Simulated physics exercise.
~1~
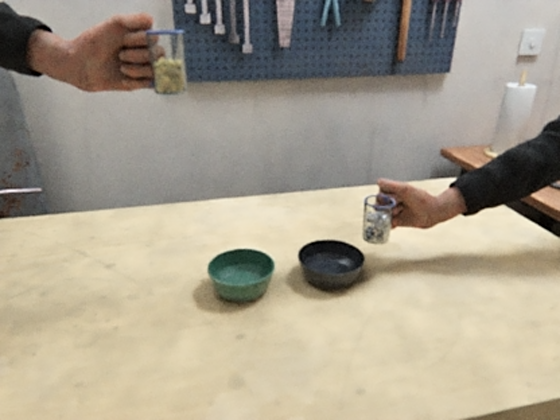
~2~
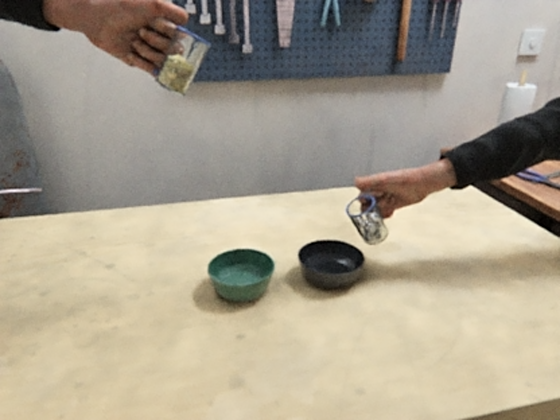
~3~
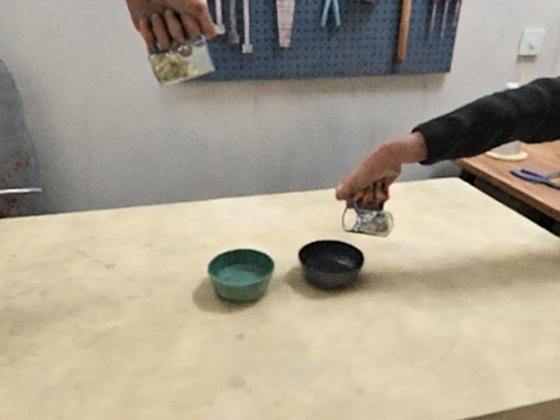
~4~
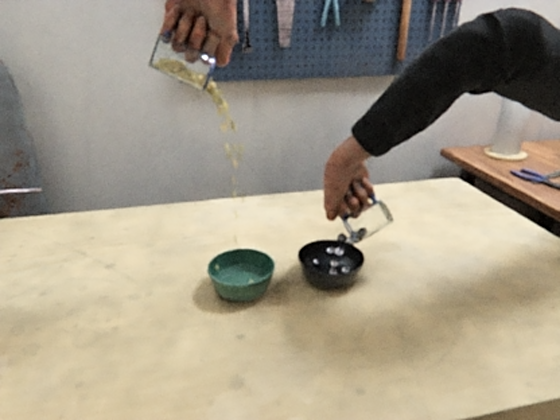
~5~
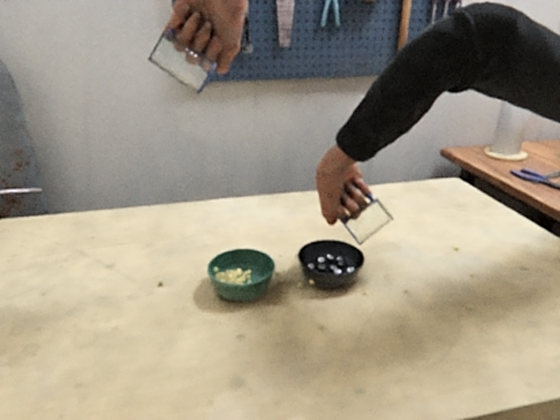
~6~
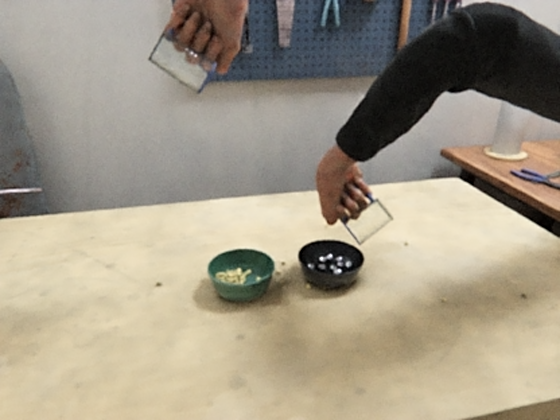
On a pale worktop, two hands tipped clear cups over low bowls, the left from much higher up, and after both poured, most of the yellowish pieces landed in the green bowl with some scattered outside, while the dark bowl caught everything.
